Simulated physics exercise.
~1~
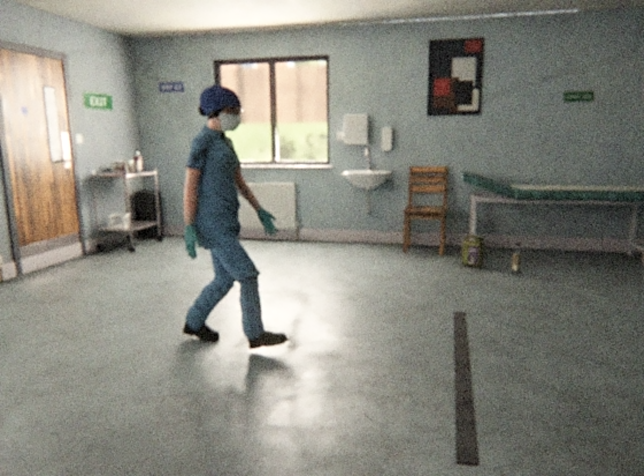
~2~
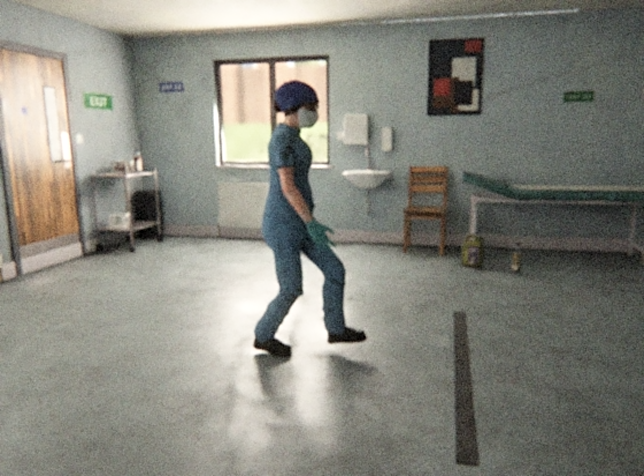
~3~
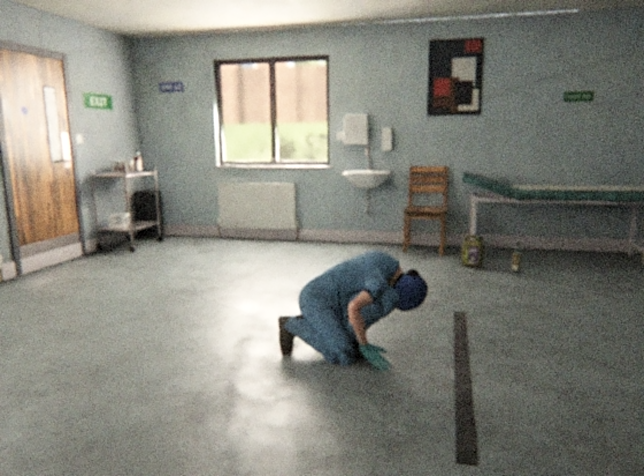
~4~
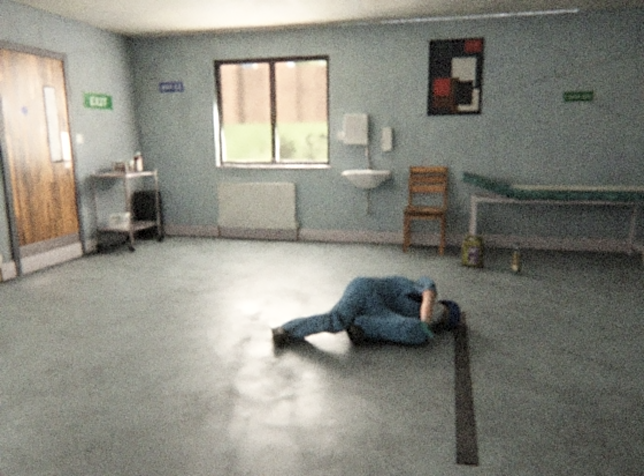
At the start, a person in blue scrubs, a dark blue cap, a face mask and green gloves strides to the right across a clinic room, hands empty, toward a black strip on the grey floor. They take another step, arms closer to the body. Then they drop to their knees and fold forward, head low and hands reaching down toward the floor. The body topples onto the floor, legs trailing to the left and an arm raised by the head. They end lying down, with the head just short of the strip.
